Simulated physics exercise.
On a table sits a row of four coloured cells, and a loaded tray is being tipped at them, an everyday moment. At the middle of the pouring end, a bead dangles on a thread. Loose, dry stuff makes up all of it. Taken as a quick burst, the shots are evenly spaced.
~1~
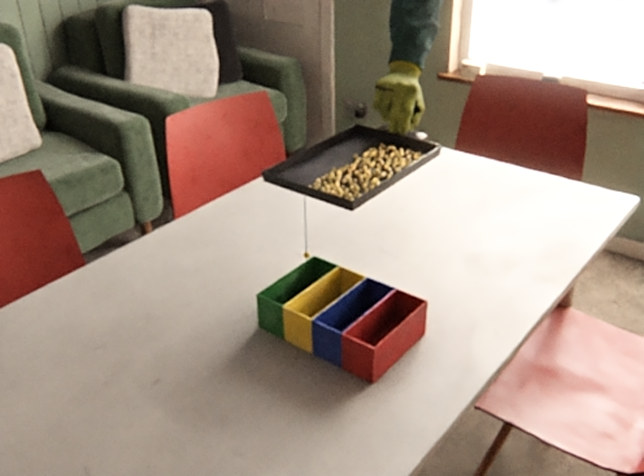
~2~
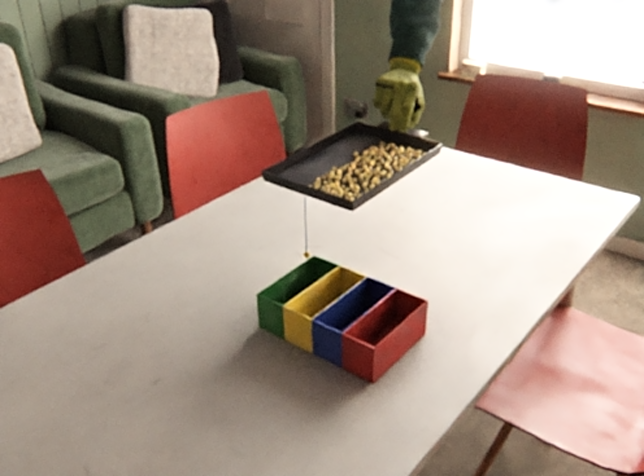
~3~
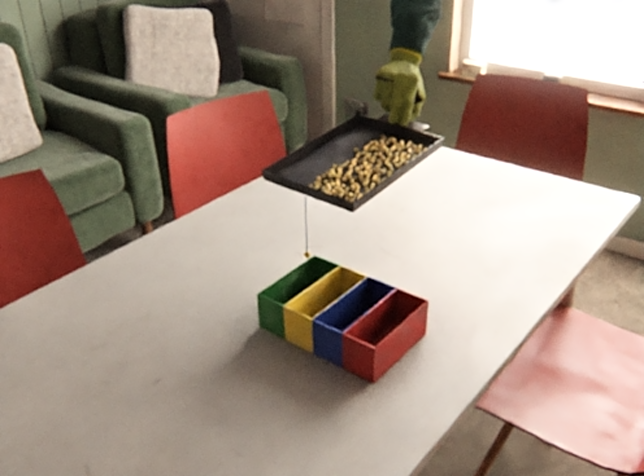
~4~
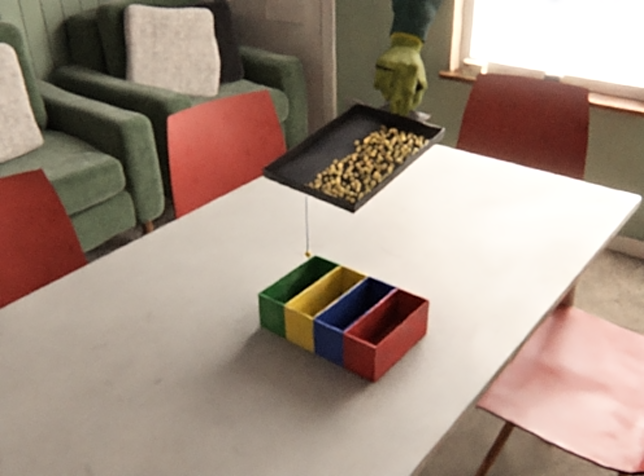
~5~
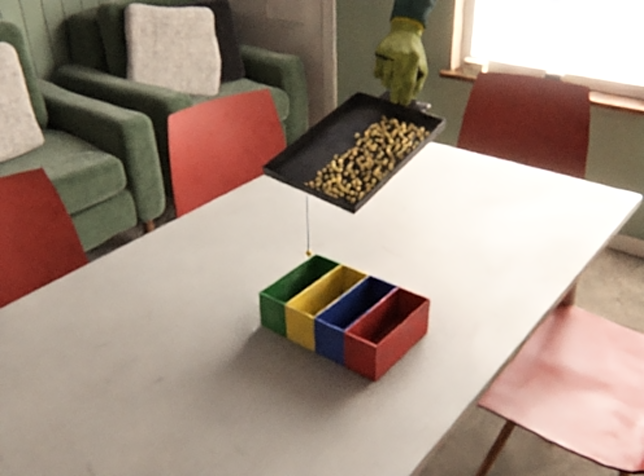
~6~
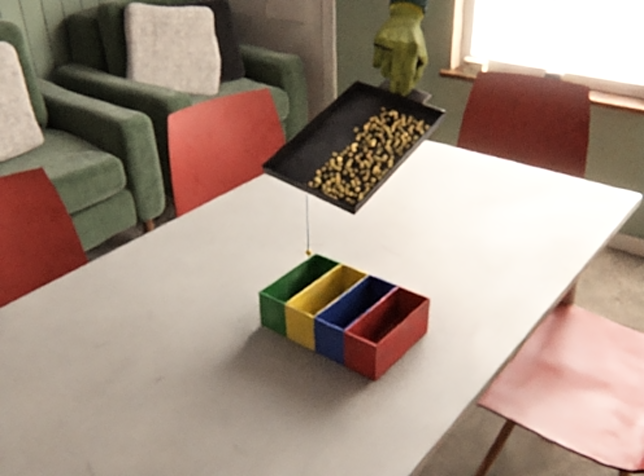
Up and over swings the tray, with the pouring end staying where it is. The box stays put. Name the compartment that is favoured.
Yellow.
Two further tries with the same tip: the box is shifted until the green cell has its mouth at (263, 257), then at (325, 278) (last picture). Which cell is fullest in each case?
The red cell, then that yellow cell.
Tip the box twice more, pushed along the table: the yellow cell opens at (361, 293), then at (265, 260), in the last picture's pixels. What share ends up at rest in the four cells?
In turn 100 and 30 in a hundred.
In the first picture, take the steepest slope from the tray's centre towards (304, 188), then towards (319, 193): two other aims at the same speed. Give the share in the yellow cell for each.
I'd say roughly 10 percent with the first slope, 40 percent with the other.
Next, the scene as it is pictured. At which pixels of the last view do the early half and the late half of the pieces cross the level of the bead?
The first part at (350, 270); the rest at (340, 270).
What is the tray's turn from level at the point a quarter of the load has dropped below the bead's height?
I'd say close to 105 degrees.
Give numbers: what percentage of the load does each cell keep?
Green cell: Roughly 10; yellow cell: Roughly 80; blue cell: Roughly 10; red cell: Roughly 0.
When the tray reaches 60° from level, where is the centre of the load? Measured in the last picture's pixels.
(352, 183).
Just after the last frame, tray tipped steeply; every one on the tray.
A moment on, tray tipped right over; almost all on the tray; just a few in the blue cell; just a few in the yellow cell; just a few falling or outside the box.
Further on, tray tipped past a quarter turn; the larger part in the yellow cell; about a tenth in the blue cell; about a tenth in the green cell; just a few in the red cell; just a few falling or outside the box.
When it is over, tray tipped past a quarter turn; the larger part in the yellow cell; about a tenth in the blue cell; about a tenth in the green cell; just a few in the red cell; just a few outside the box.
